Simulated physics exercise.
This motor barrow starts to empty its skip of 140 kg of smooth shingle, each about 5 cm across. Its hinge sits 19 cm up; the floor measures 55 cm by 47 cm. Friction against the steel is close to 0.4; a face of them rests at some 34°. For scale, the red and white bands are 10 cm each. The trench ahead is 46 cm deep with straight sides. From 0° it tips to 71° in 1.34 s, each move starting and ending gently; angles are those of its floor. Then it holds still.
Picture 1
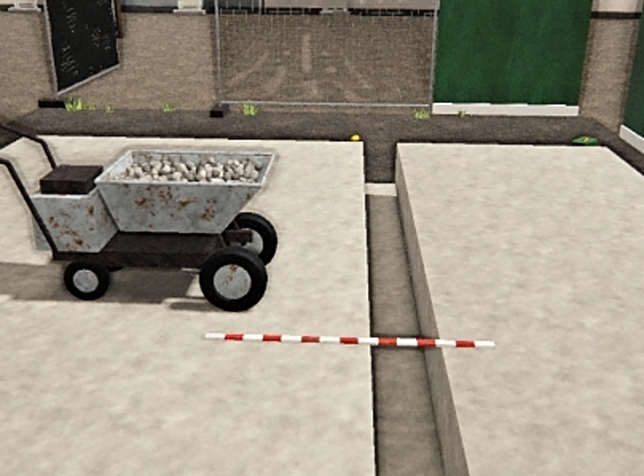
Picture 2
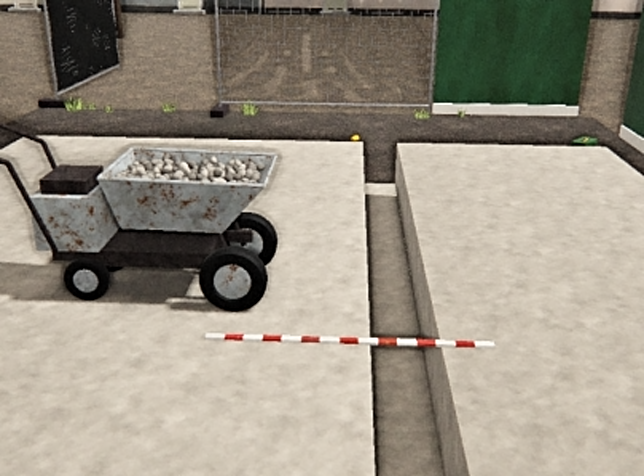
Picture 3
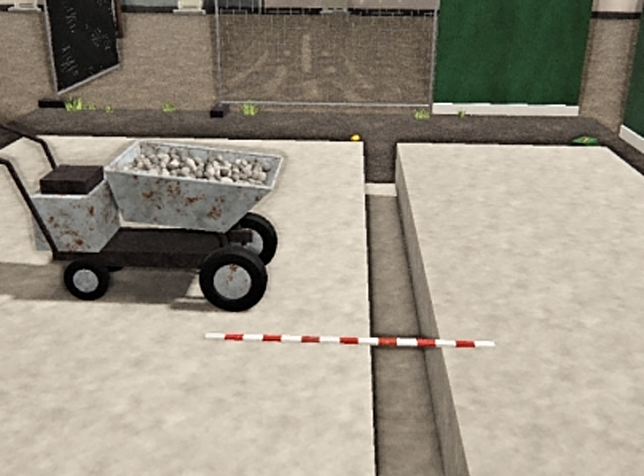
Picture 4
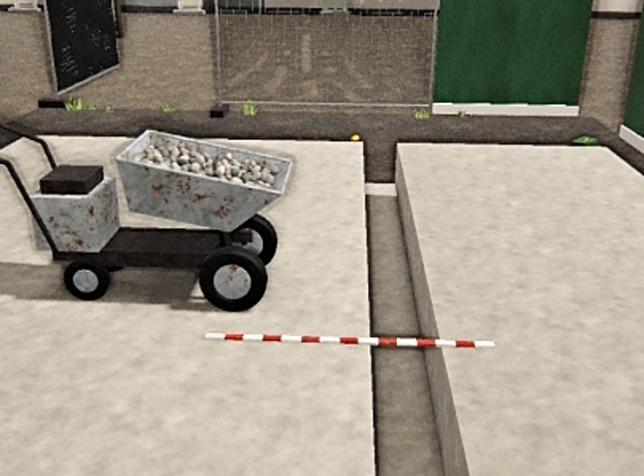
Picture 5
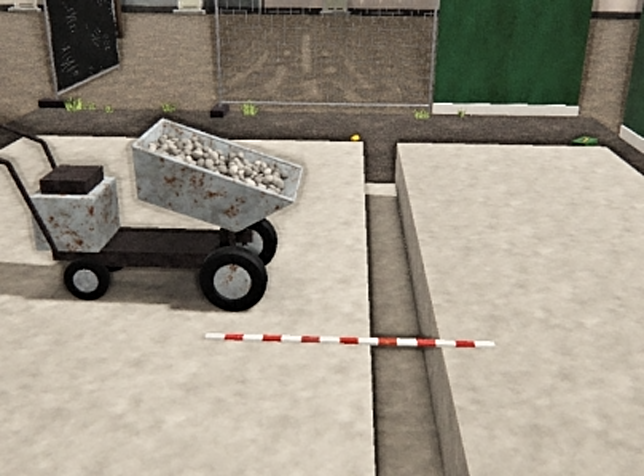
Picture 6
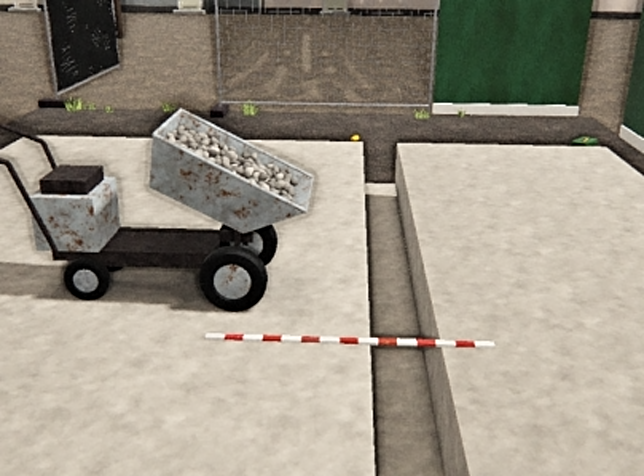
A rusty motor barrow's skip full of smooth stones tilts steadily forward to the right.
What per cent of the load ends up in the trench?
Roughly 95 per cent ends in the trench.
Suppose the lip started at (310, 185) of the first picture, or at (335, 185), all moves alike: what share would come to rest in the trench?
First some 70, then 40 per cent.
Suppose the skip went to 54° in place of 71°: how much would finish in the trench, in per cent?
In that case some 55 per cent.
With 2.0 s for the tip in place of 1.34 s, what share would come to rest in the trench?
In that case some 90 per cent.
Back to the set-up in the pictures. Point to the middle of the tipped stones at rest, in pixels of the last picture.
Around (397, 347).
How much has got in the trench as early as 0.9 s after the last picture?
About 45 per cent by then.
Then, 0.4 s after the last picture the floor is at 60°, 99 % in the skip, 1 % short of the trench; the foremost stones are at (346, 245).
Then, 0.9 s after the last picture the floor is at 71°, 43 % in the skip, 11 % short of the trench, 47 % in the trench; the foremost stones are at (422, 346).
Then, 1.2 s after the last picture the floor is at 71°, 12 % in the skip, 10 % short of the trench, 77 % in the trench; the foremost stones are at (423, 342).
Then, 3.2 s after the last picture the floor is at 71°, 0 % in the skip, 5 % short of the trench, 95 % in the trench; the foremost stones are at (424, 346).
